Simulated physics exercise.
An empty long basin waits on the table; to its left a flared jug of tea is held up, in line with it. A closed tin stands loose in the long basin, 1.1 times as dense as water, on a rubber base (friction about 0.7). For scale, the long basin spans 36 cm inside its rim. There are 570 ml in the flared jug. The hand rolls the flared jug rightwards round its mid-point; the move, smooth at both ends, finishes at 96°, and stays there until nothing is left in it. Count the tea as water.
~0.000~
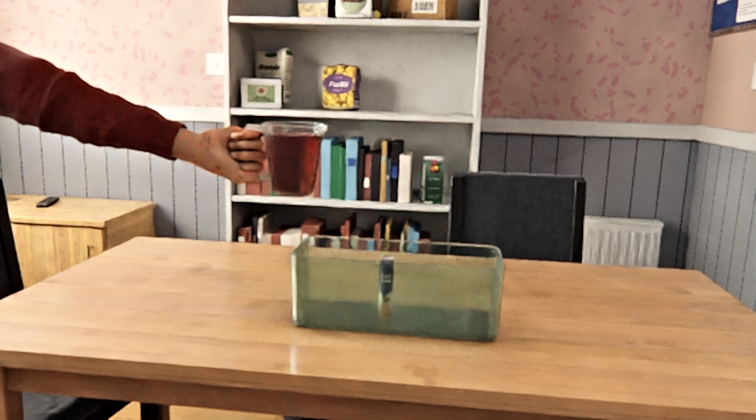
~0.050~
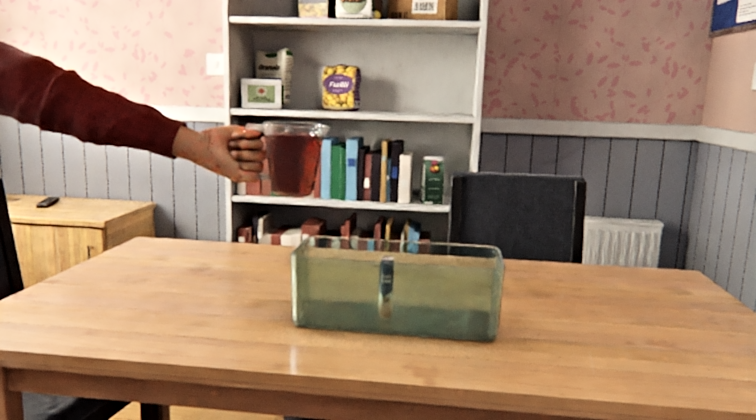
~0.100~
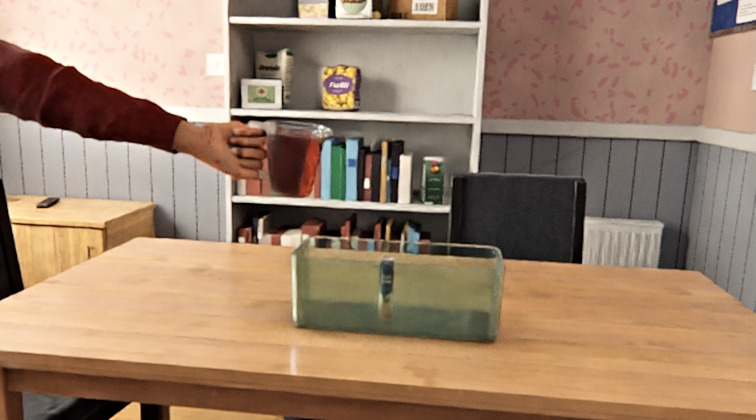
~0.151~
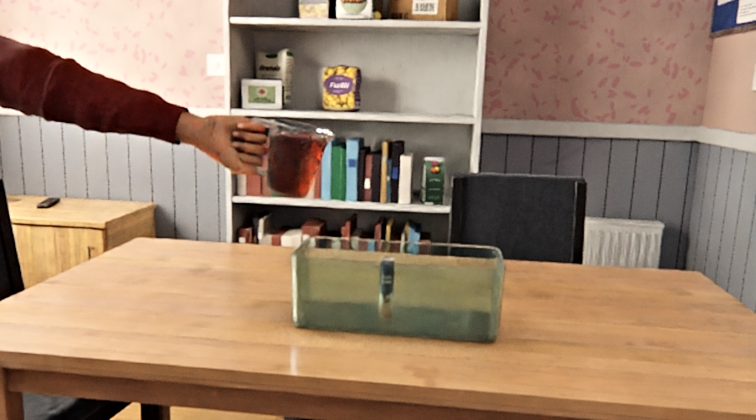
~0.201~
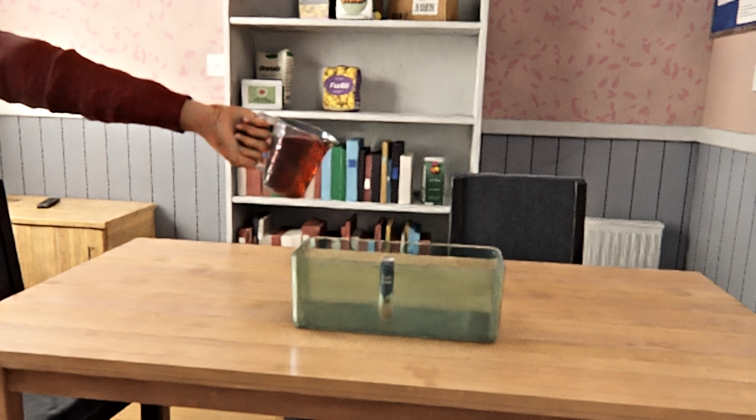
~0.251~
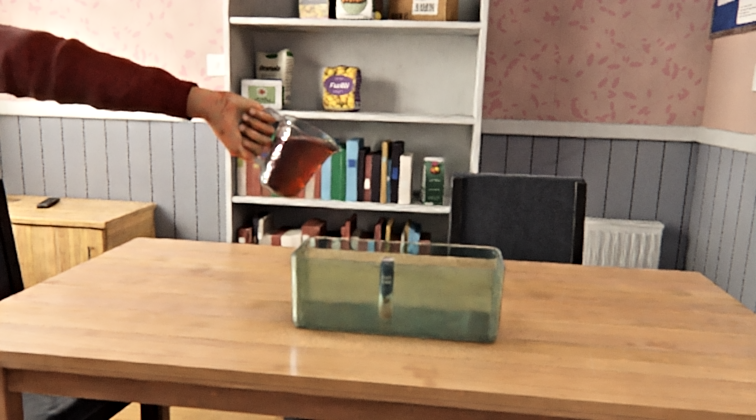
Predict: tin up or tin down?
It topples.
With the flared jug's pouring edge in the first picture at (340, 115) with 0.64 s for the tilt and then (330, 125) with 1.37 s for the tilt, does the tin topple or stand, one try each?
First it falls; then it topples.
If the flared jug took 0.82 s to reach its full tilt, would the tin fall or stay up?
The tin goes over.
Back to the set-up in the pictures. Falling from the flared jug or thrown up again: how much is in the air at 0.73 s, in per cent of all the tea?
Some 22 per cent.
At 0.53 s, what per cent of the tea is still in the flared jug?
Near 62 in a hundred.
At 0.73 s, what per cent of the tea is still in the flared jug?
Near 20 in a hundred.
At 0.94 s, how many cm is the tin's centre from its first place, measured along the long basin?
Some 11 cm.
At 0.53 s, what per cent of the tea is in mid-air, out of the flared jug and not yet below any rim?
About 26 per cent.
After 0.53 s the tilt is 86° and 61 per cent is still to pour; the tin stands where it began.
After 0.73 s the tilt is 96° and 20 per cent is still to pour; the tin leans 15°.
After 0.94 s the tilt is 96° and 4 per cent is still to pour; the tin lies on its side.
After 1.17 s the tilt is 96° and 0 per cent is still to pour; the tin lies on its side.
In the end the tin lies on its side.
